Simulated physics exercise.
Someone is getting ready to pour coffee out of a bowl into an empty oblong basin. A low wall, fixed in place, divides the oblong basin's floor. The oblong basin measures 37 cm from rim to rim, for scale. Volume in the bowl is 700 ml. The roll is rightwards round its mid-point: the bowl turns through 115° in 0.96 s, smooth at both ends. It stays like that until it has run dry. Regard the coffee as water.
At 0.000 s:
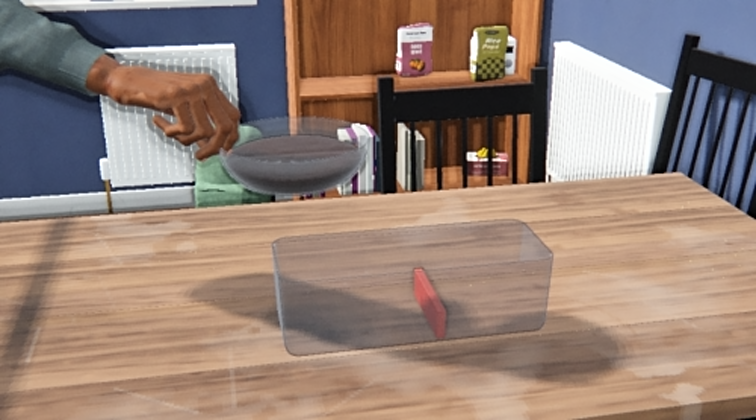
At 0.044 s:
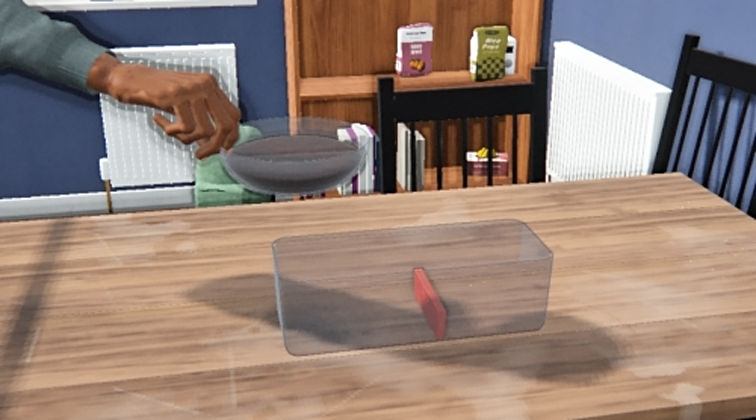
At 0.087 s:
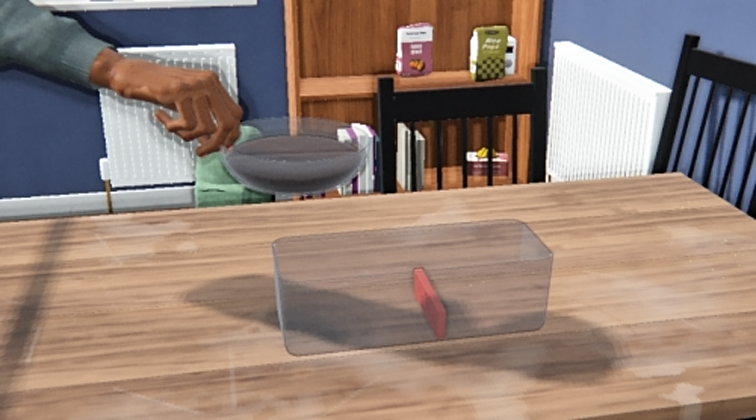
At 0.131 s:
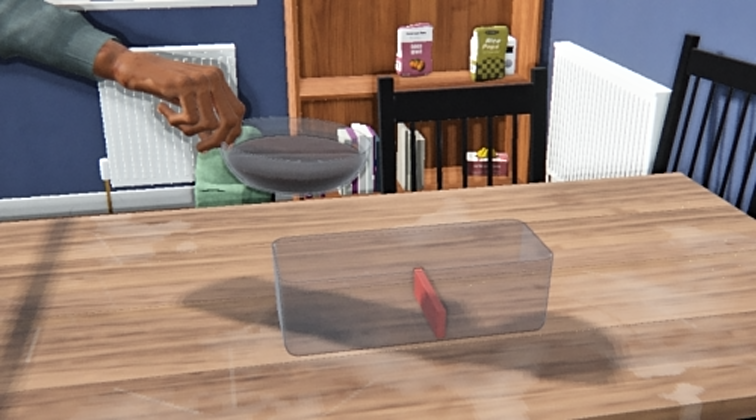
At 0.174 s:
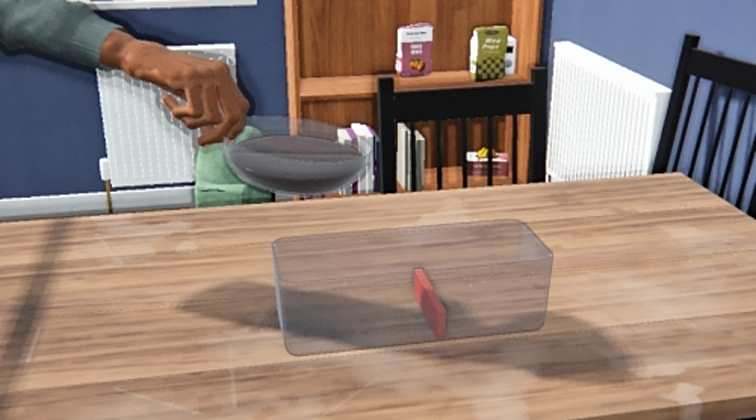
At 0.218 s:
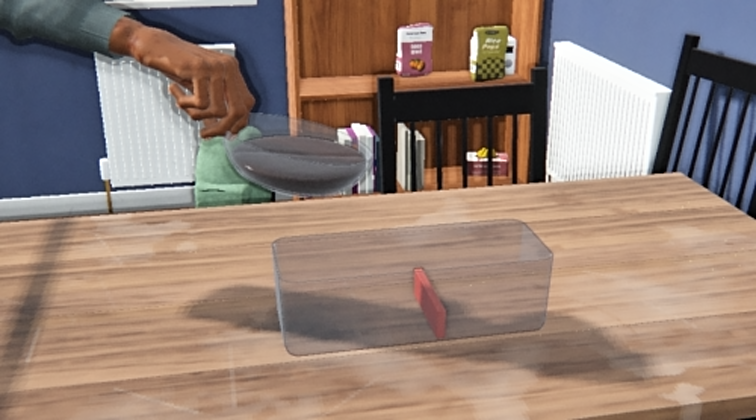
A wooden table stands in a blue-walled room with a shelf, black chairs and white radiators behind it, seen from slightly above. A clear oblong basin with a low red wall across its floor sits on the table, below a see-through bowl of dark liquid beside a hand at left. The bowl slowly tilts rightwards as the hand turns slightly, while the camera stays still.
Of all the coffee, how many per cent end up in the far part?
Roughly 8 per cent.
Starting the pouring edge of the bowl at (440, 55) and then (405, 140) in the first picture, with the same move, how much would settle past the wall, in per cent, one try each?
Around 75 per cent first, around 55 per cent next.
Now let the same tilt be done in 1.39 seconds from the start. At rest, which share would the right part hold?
5 per cent.
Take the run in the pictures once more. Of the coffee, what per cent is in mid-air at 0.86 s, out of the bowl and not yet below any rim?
Around 5 per cent of the liquid is in flight.
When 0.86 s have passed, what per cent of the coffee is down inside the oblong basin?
Some 94 per cent.
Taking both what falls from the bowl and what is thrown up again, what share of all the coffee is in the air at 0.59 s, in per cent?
Around 44 percent.
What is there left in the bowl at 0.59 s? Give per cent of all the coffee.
Still held: Roughly 16 % of the total.
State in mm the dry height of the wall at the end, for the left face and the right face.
Some 20 mm on the left and 40 mm on the right.
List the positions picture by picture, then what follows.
It leans 0°; its right rim is at (368, 135); the coffee meets the walls at (225, 159) and (361, 149); the oblong basin's rim runs from (276, 261) to (538, 239); the wall's top is at (430, 290), in the first frame.
It leans 1°; its right rim is at (368, 136); the coffee meets the walls at (225, 158) and (361, 150), in the second frame.
It leans 2°; its right rim is at (368, 138); the coffee meets the walls at (225, 157) and (361, 151), in the third frame.
It leans 5°; its right rim is at (369, 141); the coffee meets the walls at (227, 155) and (362, 153), in the fourth frame.
It leans 9°; its right rim is at (370, 146); the coffee meets the walls at (228, 153) and (363, 154), in the fifth frame.
It leans 14°; its right rim is at (371, 153); the coffee meets the walls at (231, 153) and (366, 156), in the sixth frame.
Then, 0.59 s in, the tilt is 78° and 15 per cent is still to pour, 40 is left of the wall and 0 right of it.
Then, 0.86 s in, the tilt is 112° and 0 per cent is still to pour, 89 is left of the wall and 6 right of it.
Then, 1.15 s in, the tilt is 115° and 0 per cent is still to pour, 88 is left of the wall and 8 right of it.
Then, 1.46 s in, the tilt is 115° and 0 per cent is still to pour, 88 is left of the wall and 8 right of it.
Finally, 88 per cent lies left of the wall, 8 right of it and 4 outside.
